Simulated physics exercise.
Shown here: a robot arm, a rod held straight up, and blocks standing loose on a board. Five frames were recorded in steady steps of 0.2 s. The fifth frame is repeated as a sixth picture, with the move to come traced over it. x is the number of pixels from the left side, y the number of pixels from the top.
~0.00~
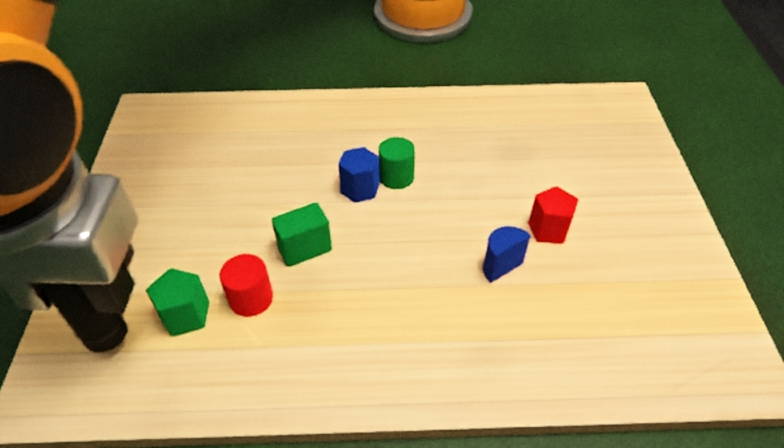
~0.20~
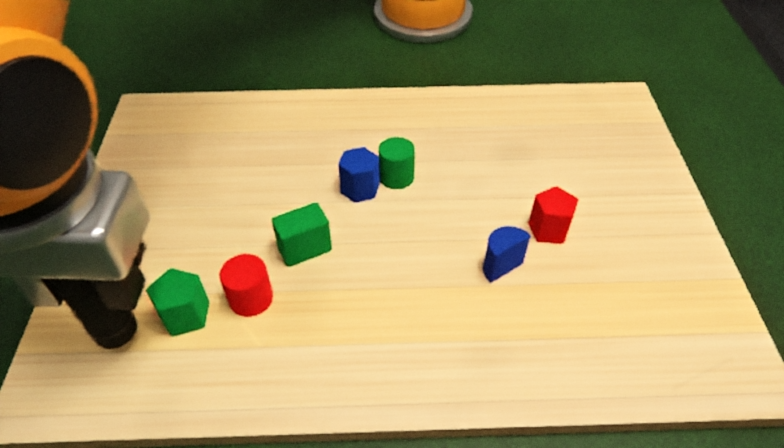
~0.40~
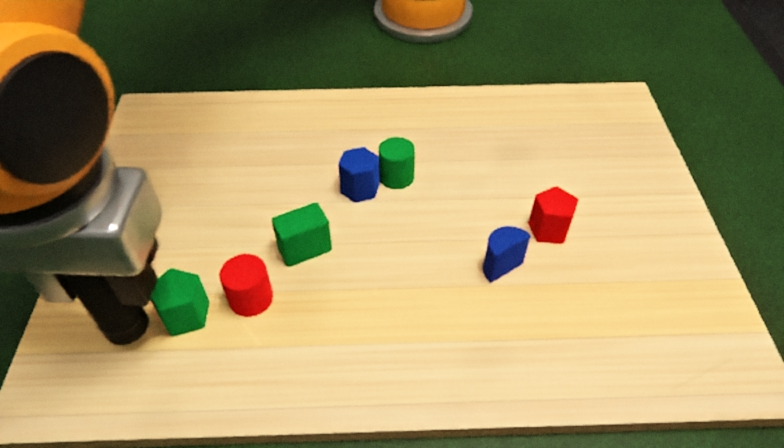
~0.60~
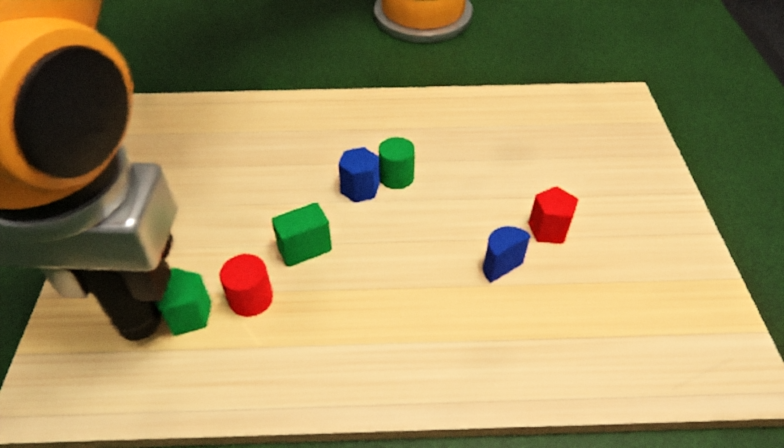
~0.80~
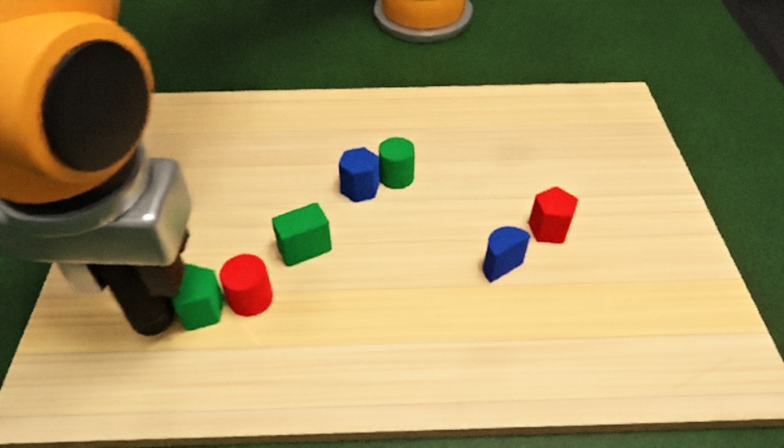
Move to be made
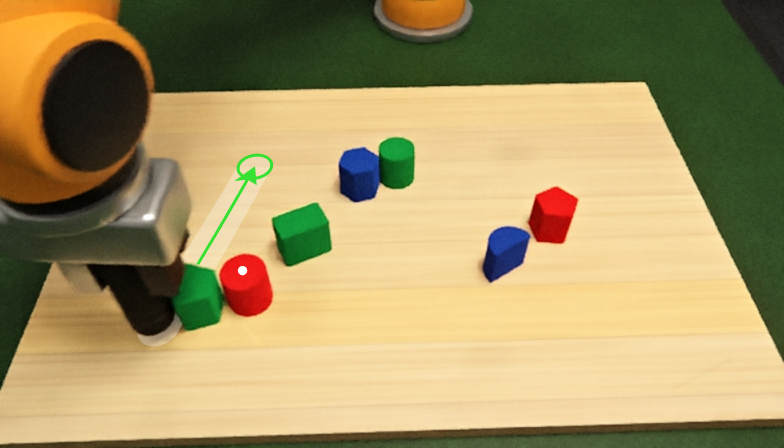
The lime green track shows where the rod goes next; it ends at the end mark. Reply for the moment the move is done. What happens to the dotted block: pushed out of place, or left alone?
Here the dotted block moves off its spot.
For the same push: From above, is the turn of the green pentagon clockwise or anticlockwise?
Twists clockwise.
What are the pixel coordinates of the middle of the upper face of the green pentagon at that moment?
It should be at about (223, 248).
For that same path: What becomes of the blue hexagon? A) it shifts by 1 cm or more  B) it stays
I'll go with B - it stays.
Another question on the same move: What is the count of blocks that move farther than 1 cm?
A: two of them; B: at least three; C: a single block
I choose A.
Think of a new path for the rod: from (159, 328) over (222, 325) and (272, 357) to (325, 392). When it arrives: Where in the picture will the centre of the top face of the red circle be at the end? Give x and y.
It sits at (286, 258).
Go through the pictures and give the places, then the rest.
Rod's lower end at (106, 335); green pentagon at (173, 288); red circle at (243, 271); green rectangle at (300, 219); blue hexagon at (358, 159), in the first picture.
Rod at (116, 331); blocks still, in the second picture.
Rod at (128, 328); blocks still, in the third picture.
Rod at (140, 323); green pentagon at (175, 287), in the fourth picture.
Rod at (154, 319); green pentagon at (189, 283); red circle at (243, 271); green rectangle at (300, 219); blue hexagon at (358, 159), in the fifth picture.
Drawn move, in a line from (159, 328) to (255, 167); the dot is on the red circle.
On the path given first. One third of the way, rod at (193, 257); green pentagon at (223, 248), turned 55° clockwise; red circle at (262, 267).
Two thirds of the way, rod at (225, 203); green pentagon at (223, 248), turned 55° clockwise; red circle at (262, 267).
At the end, rod at (253, 157); green pentagon at (223, 248), turned 55° clockwise; red circle at (262, 267); green rectangle still; blue hexagon still.
